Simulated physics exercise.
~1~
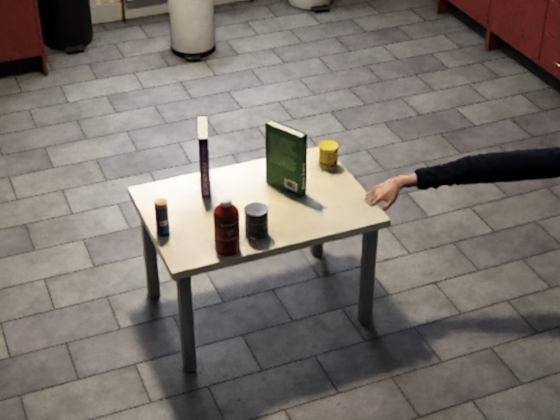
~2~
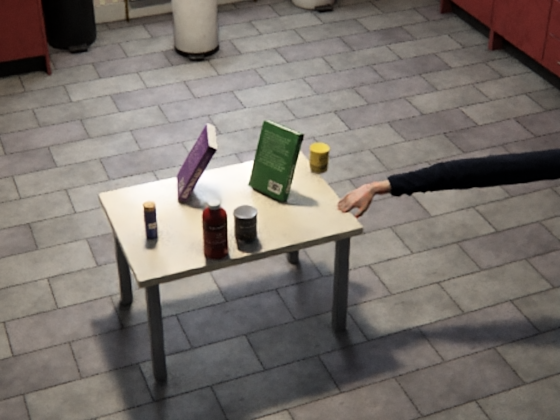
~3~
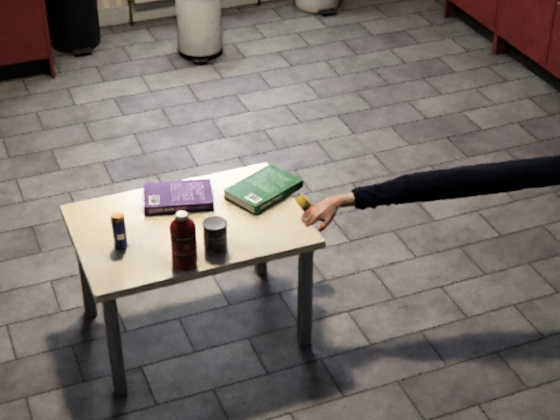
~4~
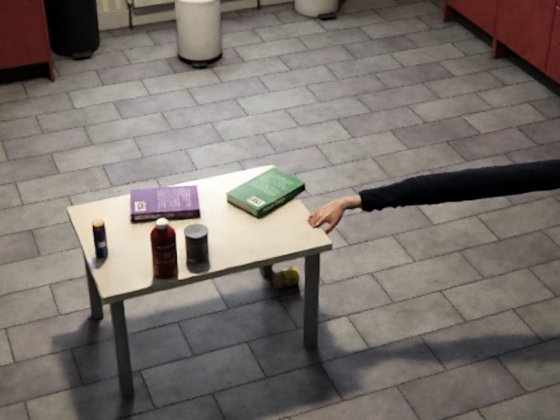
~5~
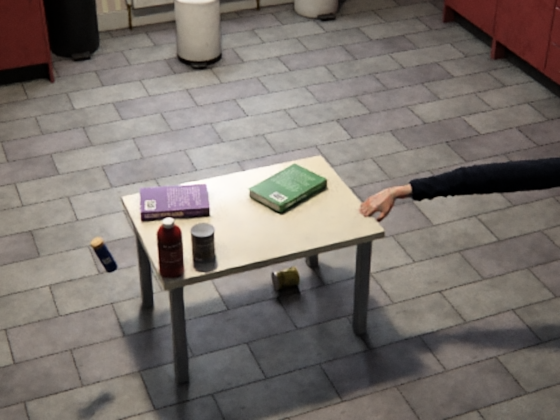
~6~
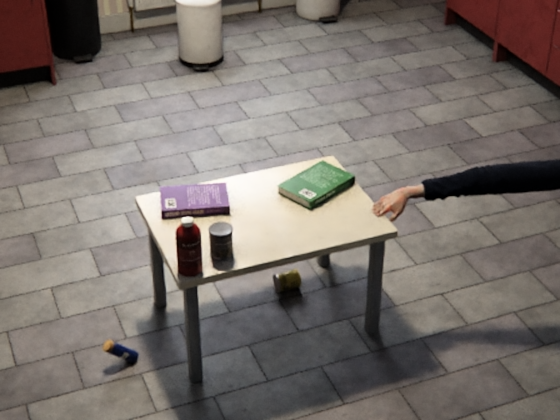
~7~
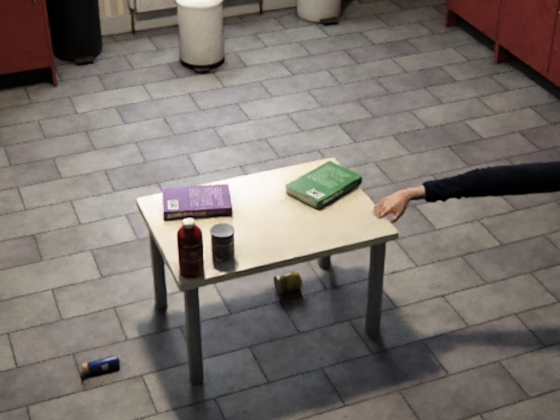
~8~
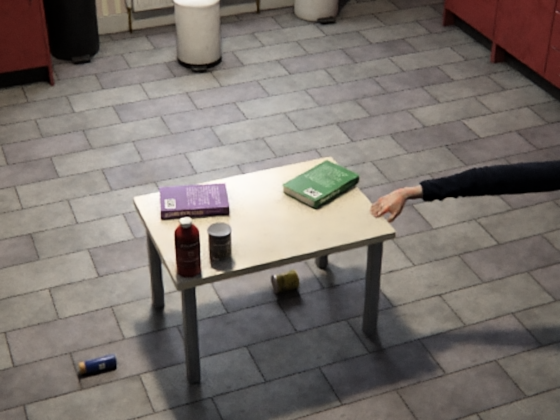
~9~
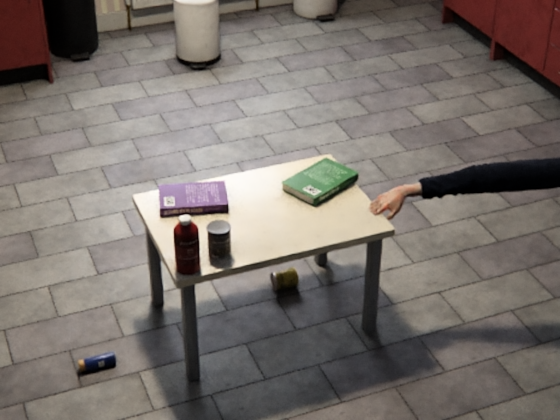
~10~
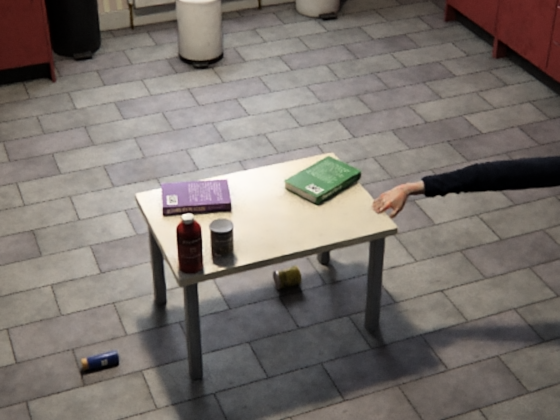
At the start, two upright books, a red bottle, a grey tin, a yellow tin and a small blue shaker stand on a pale table, with a hand at its right edge. The arm moves the table to the left, and both books tip over and fall flat on the top. The yellow tin drops off the right side and ends up on the floor. The table then jerks back to the right, and the blue shaker falls off the left side. At the end, the shaker and yellow tin lie on the tiles, while the bottle and grey tin still stand beside the fallen books.
